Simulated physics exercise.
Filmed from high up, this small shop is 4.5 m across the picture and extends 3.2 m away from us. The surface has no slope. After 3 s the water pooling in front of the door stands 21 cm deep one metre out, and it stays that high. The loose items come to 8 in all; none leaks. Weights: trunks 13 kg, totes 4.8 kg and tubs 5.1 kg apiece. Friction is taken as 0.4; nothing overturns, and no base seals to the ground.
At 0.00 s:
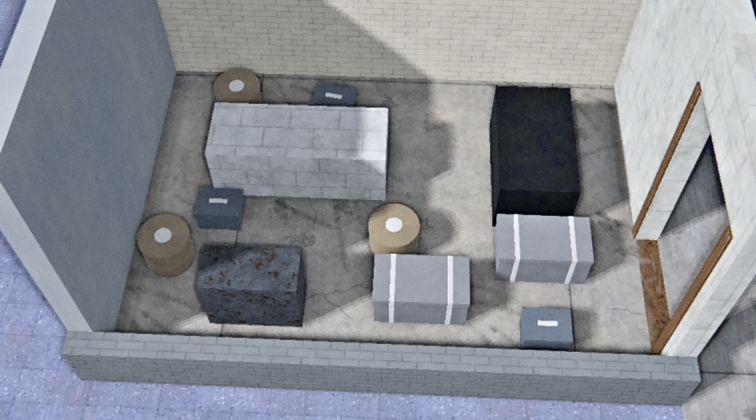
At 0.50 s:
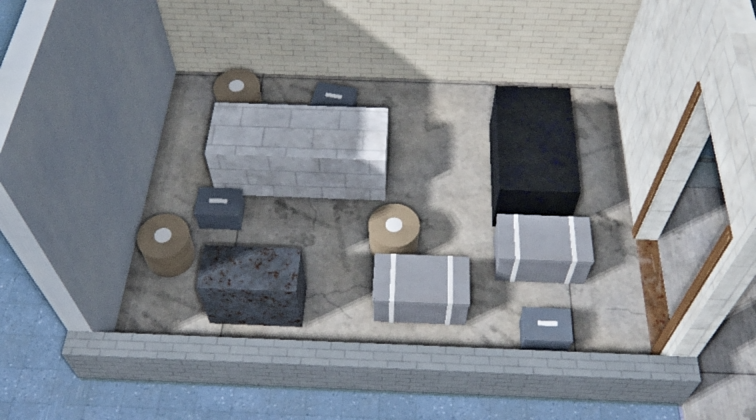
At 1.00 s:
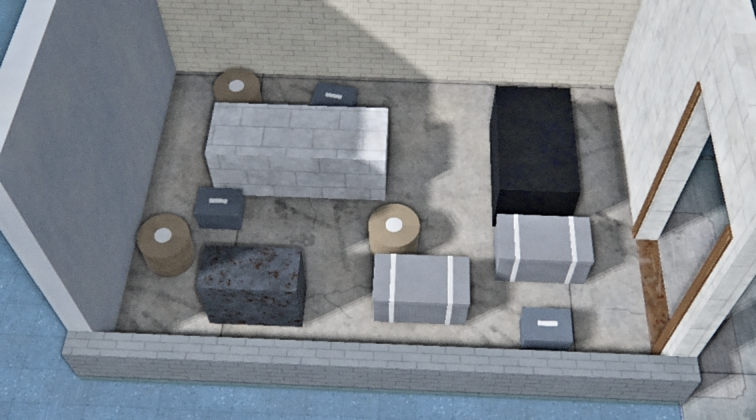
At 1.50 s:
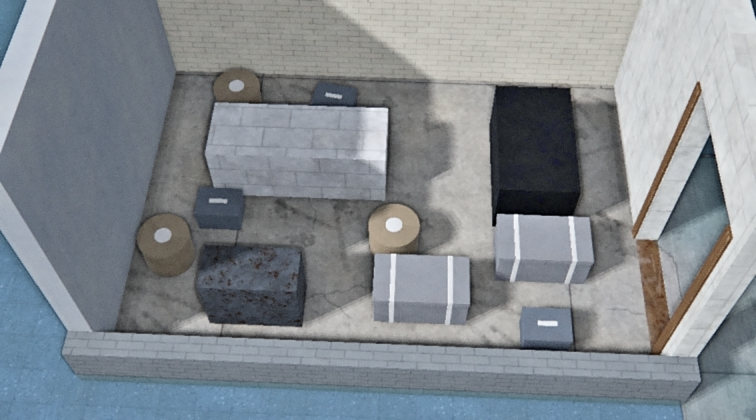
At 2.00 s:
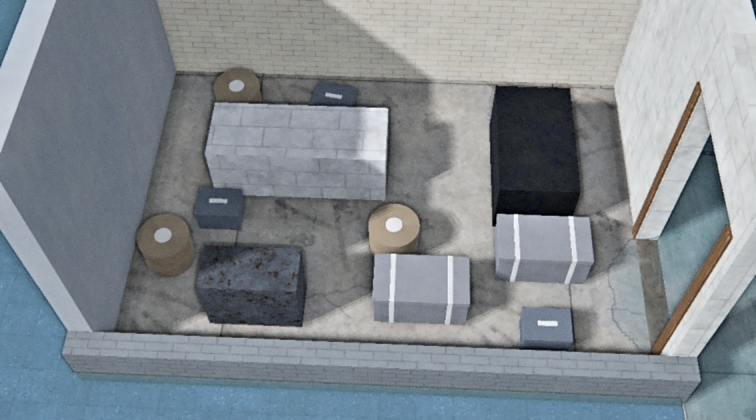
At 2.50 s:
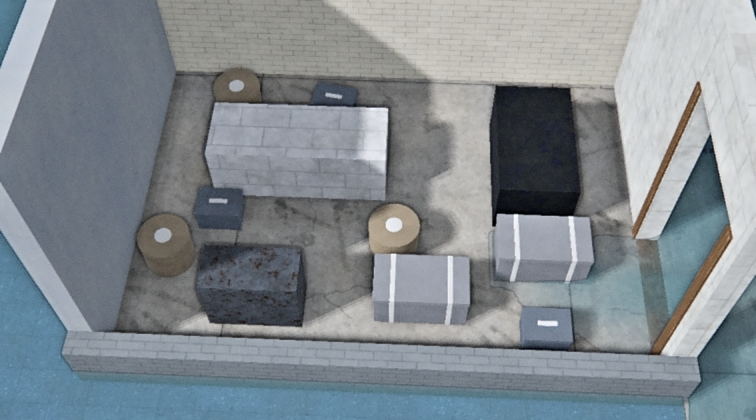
Water rose outside a small walled shop, then crept in through the doorway on the right and spread thinly over the nearby floor, while the boxes, round tubs and striped trunks inside stayed put.
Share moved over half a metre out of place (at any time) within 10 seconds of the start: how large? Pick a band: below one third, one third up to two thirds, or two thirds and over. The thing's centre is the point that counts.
The share is two thirds and over.
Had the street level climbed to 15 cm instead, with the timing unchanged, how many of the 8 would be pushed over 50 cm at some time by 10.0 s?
Then 5 of them.
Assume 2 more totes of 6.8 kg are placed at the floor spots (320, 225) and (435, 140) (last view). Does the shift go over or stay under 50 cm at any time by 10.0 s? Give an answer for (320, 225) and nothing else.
It comes out higher.
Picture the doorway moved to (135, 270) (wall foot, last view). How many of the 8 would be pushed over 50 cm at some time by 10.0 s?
In that case the number is 6.
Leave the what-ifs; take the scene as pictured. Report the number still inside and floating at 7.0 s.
I'd say 5 of them.
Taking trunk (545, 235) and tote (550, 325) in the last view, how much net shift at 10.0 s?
One is off by 150 cm, the other by 200 cm, in the order asked.
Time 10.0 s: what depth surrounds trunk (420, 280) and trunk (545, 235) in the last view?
First about 16 cm, second about 6 cm.
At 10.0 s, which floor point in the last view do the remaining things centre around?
Close to (301, 202).
After 3.5 s 0 of 8 are over 50 cm from their spots; 0 afloat.
After 4.5 s 4 of 8 are over 50 cm from their spots; 2 afloat.
After 7.0 s 5 of 8 are over 50 cm from their spots; 5 afloat.
After 10.0 s 7 of 8 are over 50 cm from their spots, and 7 have been at some point; 8 afloat.
